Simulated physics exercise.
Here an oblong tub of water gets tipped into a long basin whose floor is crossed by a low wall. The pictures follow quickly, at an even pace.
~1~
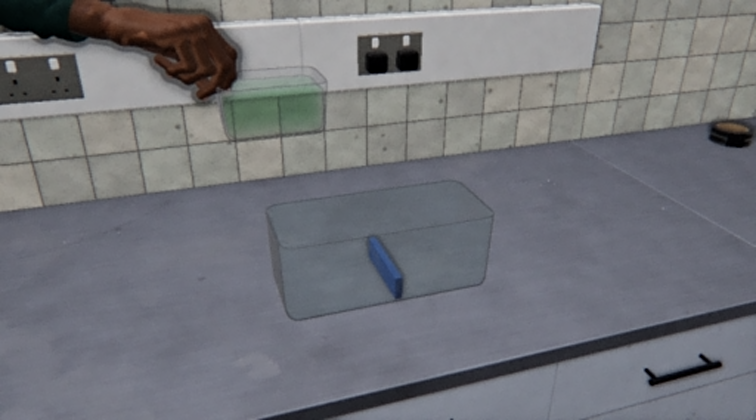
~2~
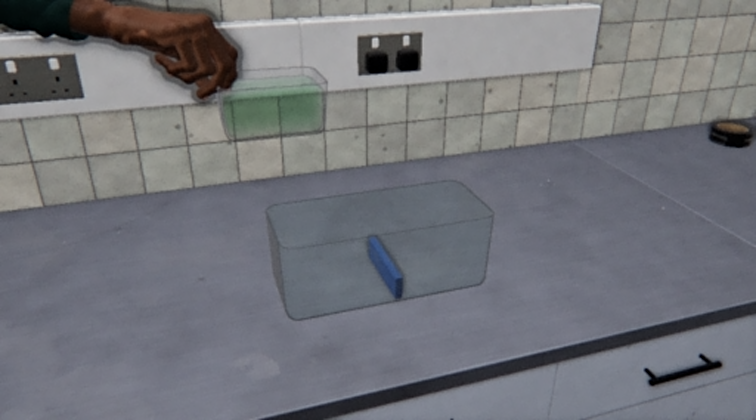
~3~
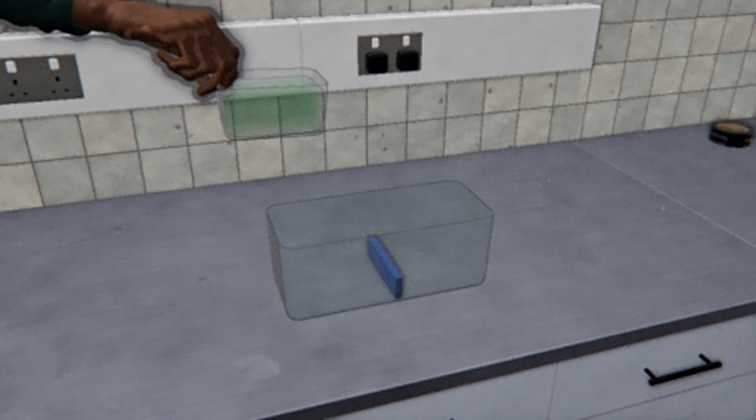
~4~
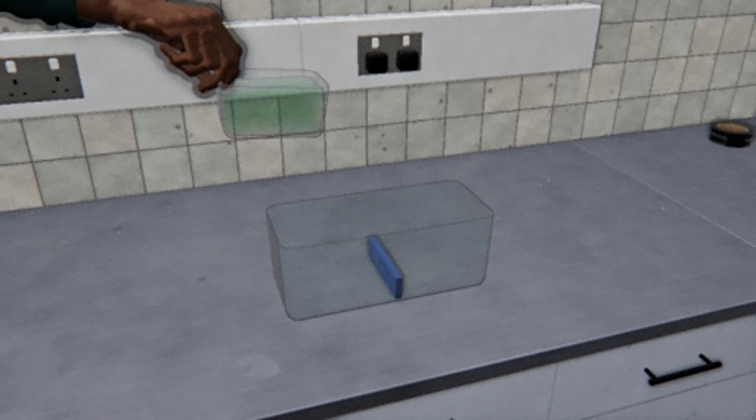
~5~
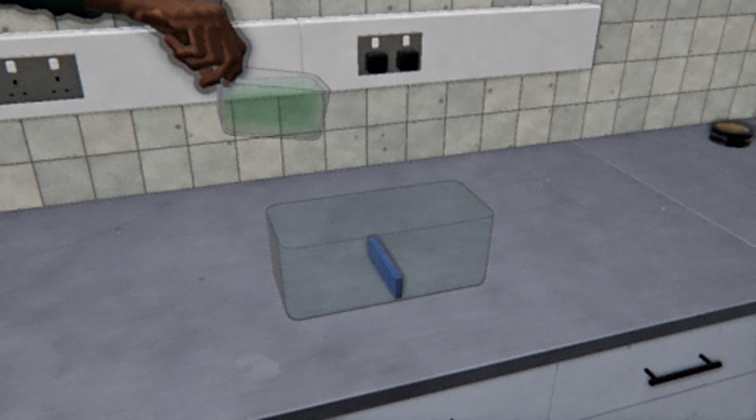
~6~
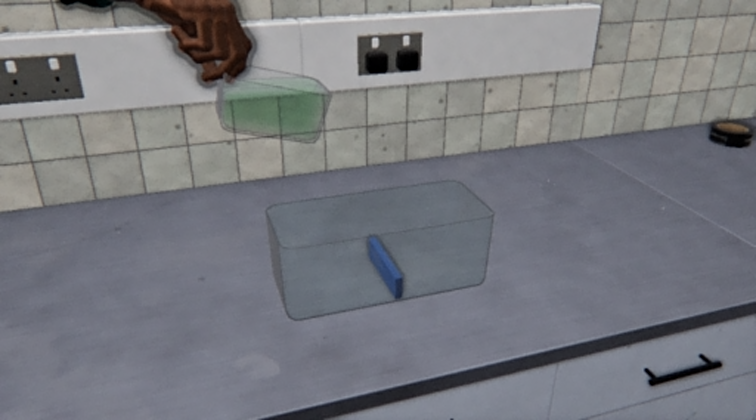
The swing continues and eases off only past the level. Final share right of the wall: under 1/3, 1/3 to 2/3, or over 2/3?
The share right of the wall is a middling part, a third to two thirds.
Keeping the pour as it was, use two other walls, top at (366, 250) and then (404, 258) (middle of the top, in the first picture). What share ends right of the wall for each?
Case 1: 70 %; case 2: 15 %.
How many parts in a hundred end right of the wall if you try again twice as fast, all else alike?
About 25 %.
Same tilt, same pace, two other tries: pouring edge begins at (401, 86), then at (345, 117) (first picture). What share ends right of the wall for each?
85 and 65 per cent.
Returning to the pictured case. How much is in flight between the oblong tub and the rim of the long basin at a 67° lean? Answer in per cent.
Close to 40 per cent.
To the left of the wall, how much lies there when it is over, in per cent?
Roughly 50 per cent.
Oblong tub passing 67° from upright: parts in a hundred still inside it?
Amount still in: Approx. 40 %.
A moment on, the oblong tub is tipped part way and 41 per cent is still to pour, 9 is left of the wall and 9 right of it.
Next, the oblong tub is tipped on its side and 8 per cent is still to pour, 33 is left of the wall and 50 right of it.
Then the oblong tub is tipped right over and 1 per cent is still to pour, 46 is left of the wall and 51 right of it.
Later the oblong tub is tipped right over and 0 per cent is still to pour, 48 is left of the wall and 51 right of it.
Finally, 48 per cent lies left of the wall, 51 right of it and 1 outside.
